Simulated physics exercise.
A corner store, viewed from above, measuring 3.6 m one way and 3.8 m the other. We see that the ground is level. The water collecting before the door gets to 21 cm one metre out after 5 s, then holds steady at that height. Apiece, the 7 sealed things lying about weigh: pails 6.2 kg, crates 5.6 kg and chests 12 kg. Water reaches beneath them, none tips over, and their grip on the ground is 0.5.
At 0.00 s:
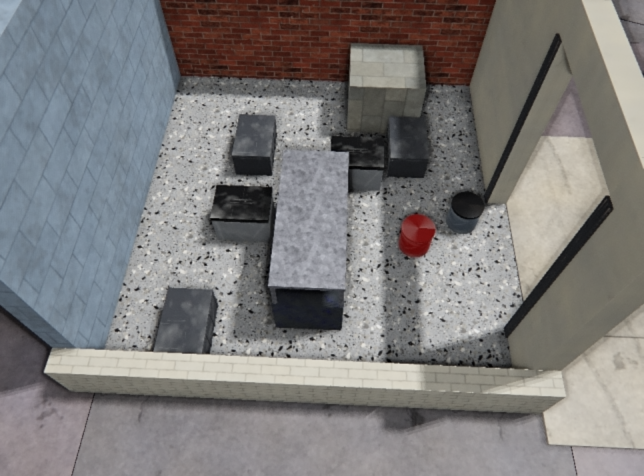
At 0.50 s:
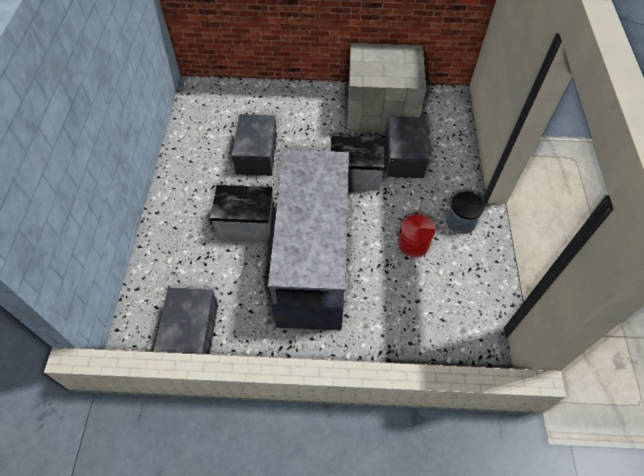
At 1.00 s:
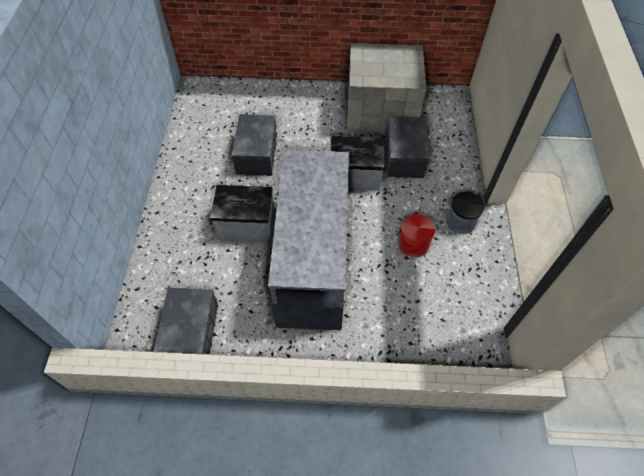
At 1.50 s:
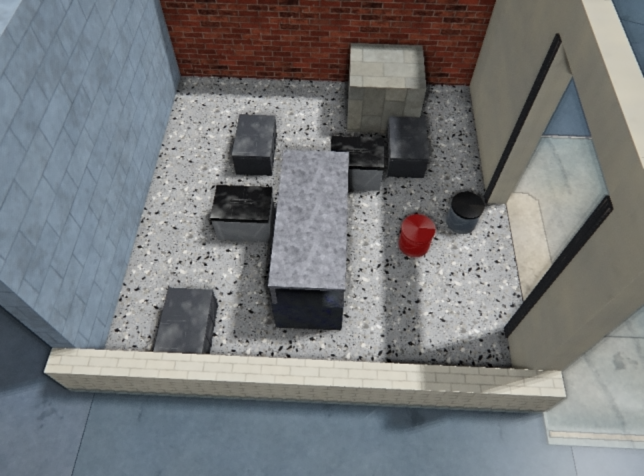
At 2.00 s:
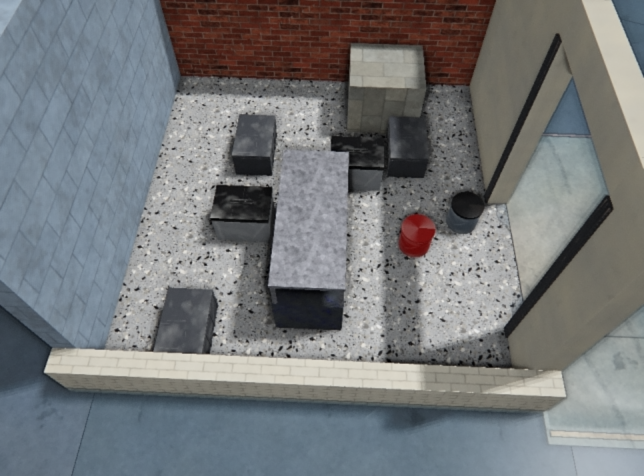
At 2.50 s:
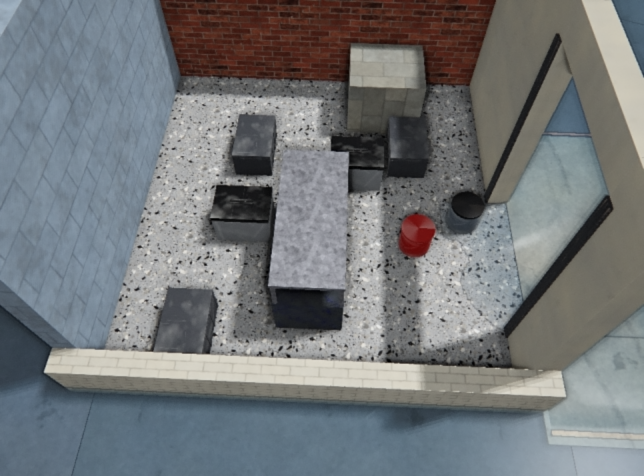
A small corner store with a speckled floor, a red brick back wall and a blue-tiled left wall is seen from above. A long grey block stands in the middle among dark crates and chests, with a pale cabinet behind and a red pail and dark bin near the right doorway. Bluish water spreads over the ground outside while everything inside and the camera stay still.
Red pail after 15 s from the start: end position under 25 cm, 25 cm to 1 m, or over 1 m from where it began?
Over 1 m.
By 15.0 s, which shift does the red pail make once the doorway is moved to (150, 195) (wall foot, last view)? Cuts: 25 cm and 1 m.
In that case the red pail slides a little.
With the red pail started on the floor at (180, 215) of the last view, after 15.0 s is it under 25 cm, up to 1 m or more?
It slides a little.
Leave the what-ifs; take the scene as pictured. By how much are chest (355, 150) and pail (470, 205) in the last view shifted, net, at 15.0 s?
Respectively 200 and 80 centimetres.
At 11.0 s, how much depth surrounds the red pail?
About 7 cm.
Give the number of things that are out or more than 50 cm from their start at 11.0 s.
The number I get is 6.
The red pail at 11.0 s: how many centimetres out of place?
Close to 150 cm.
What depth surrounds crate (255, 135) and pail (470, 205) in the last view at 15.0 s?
Close to 13 and 12 centimetres.
After 3.5 s the red pail is near (418, 228), 0.0 m from its start, aground; 0 afloat.
After 6.8 s the red pail is near (268, 141), 1.9 m from its start, aground; 2 afloat.
After 11.0 s the red pail is near (275, 163), 1.6 m from its start, aground; 6 afloat.
After 15.0 s the red pail is near (237, 175), 1.9 m from its start, afloat; 7 afloat.
